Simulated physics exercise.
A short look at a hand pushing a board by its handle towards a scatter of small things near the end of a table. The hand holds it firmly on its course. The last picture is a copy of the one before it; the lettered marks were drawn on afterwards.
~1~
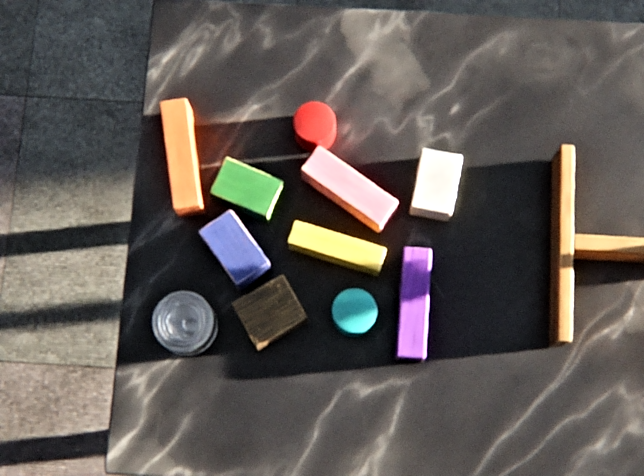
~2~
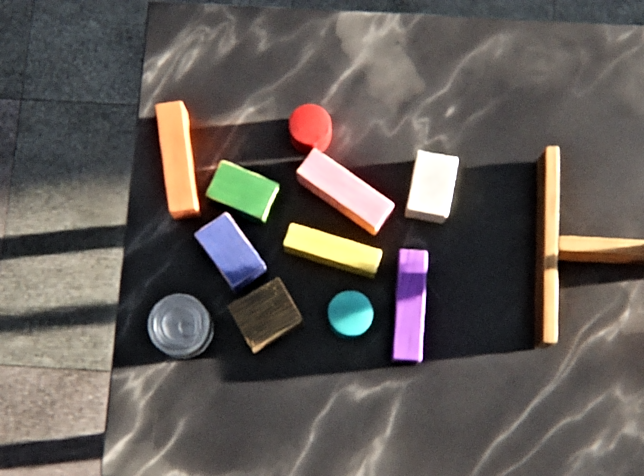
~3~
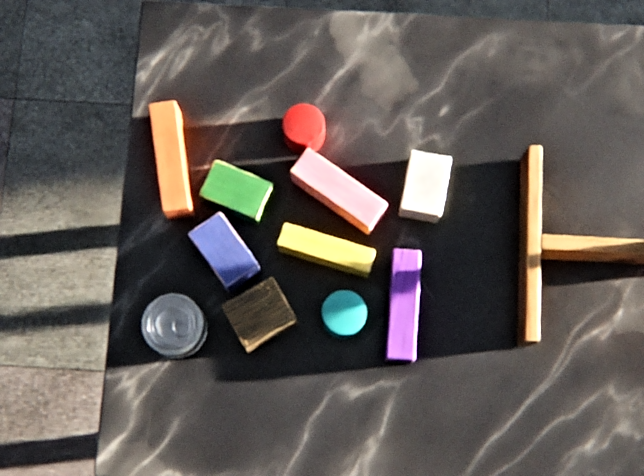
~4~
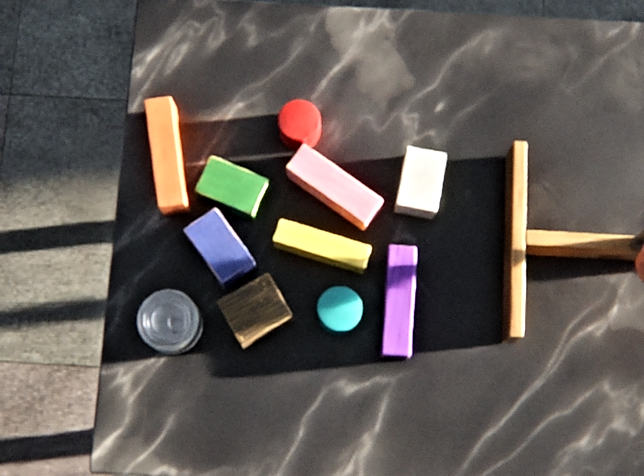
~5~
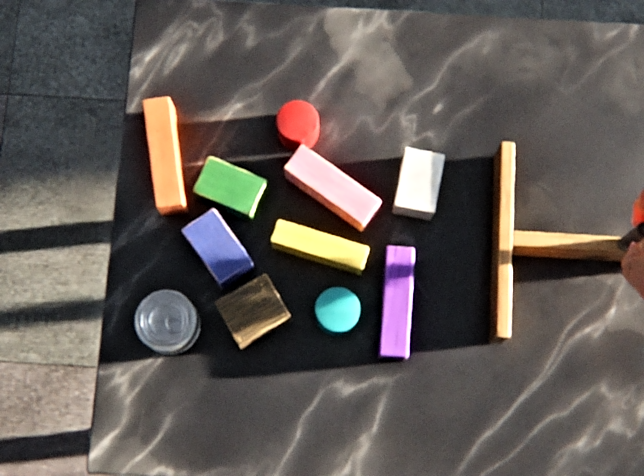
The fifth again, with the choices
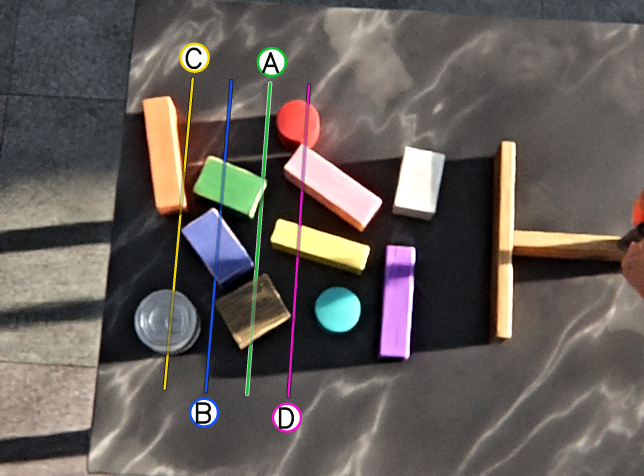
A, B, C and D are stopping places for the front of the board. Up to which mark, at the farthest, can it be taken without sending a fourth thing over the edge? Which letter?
No fourth one falls up to B.
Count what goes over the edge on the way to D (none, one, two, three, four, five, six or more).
The count is none.
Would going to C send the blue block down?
Yes.
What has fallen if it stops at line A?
It is the grey tin.
On the marked copy, A at (259, 234); B at (219, 231); C at (179, 229); D at (299, 236).
With B. Early on, board (402, 232); purple stick (377, 303); white block (375, 182).
Further on, board (298, 226); grey tin (125, 321); orange bar (149, 156).
At the end, board (221, 221); grey tin over the edge; orange bar over the edge; two fallen.
As for the rest, A is within the limit but short; C drops six; D is within the limit but short.
